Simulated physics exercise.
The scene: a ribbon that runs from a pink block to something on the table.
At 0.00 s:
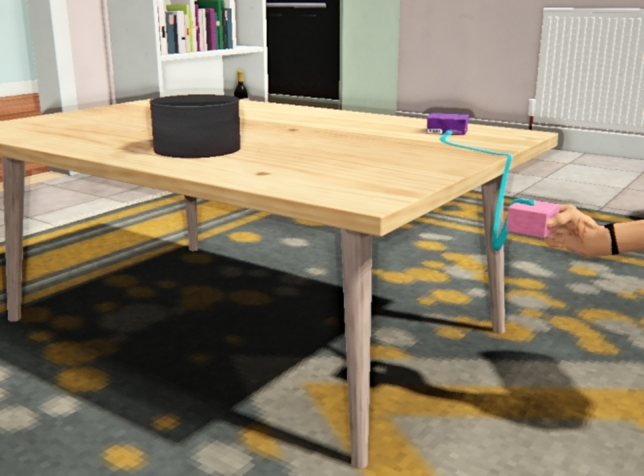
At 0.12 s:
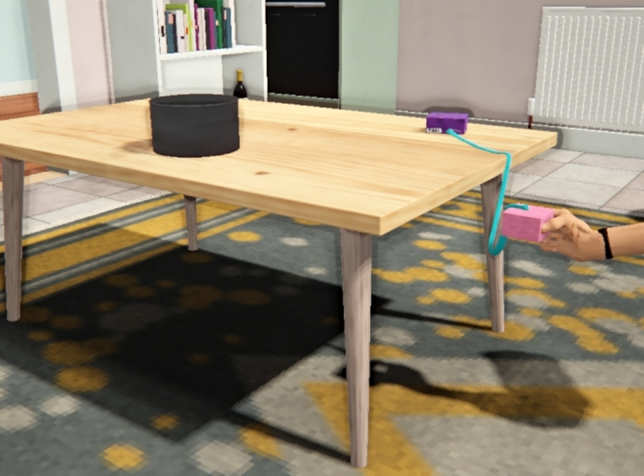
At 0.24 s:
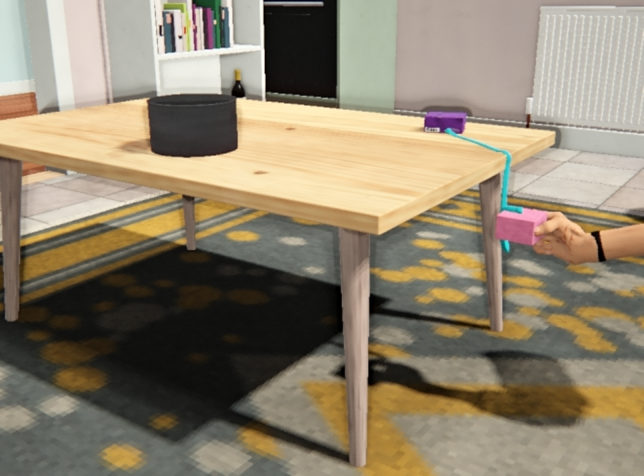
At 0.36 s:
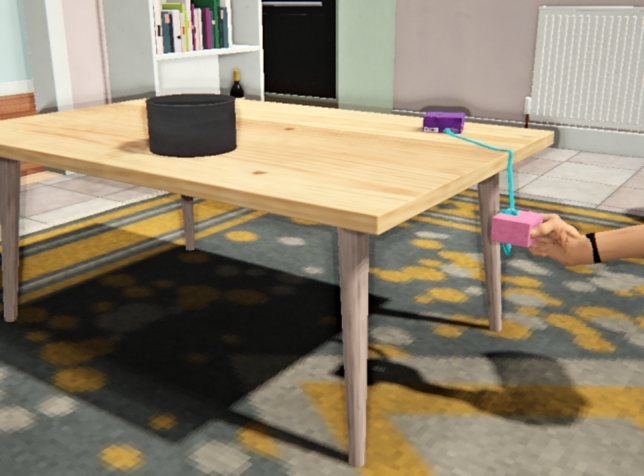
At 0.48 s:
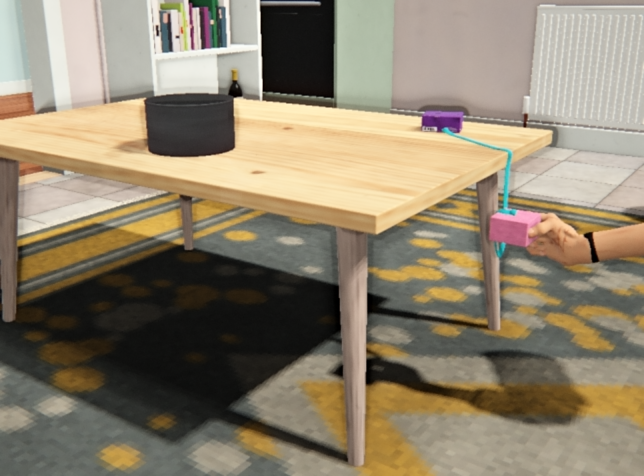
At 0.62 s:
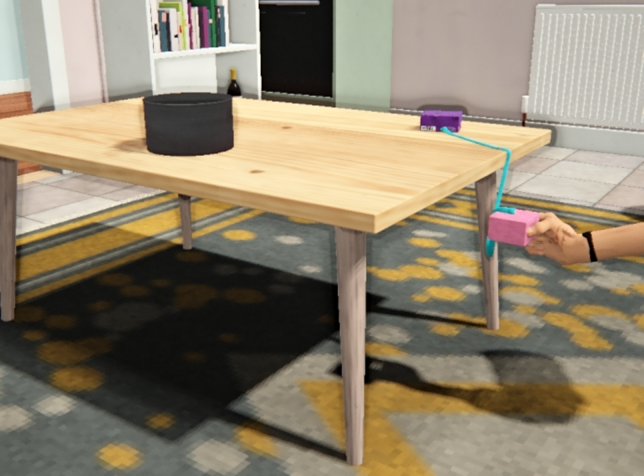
A hand reaching in from the right holds a pink block beside a pale wooden table, seen from slightly above in a room with a grey and yellow patterned rug. A black pot sits on the table's left side, and a turquoise ribbon runs from the block to a purple box near the right edge. The hand shifts the block slightly left and down, then barely moves, while the view drifts very slightly.
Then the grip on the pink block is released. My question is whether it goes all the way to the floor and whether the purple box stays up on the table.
Here is how it goes: The pink block falls the whole way; the purple box comes off after it.
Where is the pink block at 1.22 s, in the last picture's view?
Somewhere about (512, 376), I'd say.
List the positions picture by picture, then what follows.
The first frame shows pink block (533, 218); pot (195, 100); purple box (448, 116).
The second frame shows pink block (528, 223).
The third frame shows pink block (521, 225).
The fourth frame shows pink block (517, 227); ribbon through (482, 145) (511, 193).
The fifth frame shows pink block (515, 227); ribbon through (481, 144) (506, 193).
The sixth frame shows pink block (514, 226); pot (188, 98); purple box (442, 113); ribbon tied to the box, with little slack.
Around 0.92 s, block above the floor near (501, 360); pot as before; box shifted a little.
Around 1.22 s, block on the floor near (512, 376); pot as before; box over the edge.
Around 1.52 s, block on the floor near (540, 384); pot as before; box down on the floor.
Finally, block on the floor near (565, 409); pot as before; box down on the floor. The pink block drops all the way and the purple box is dragged off.
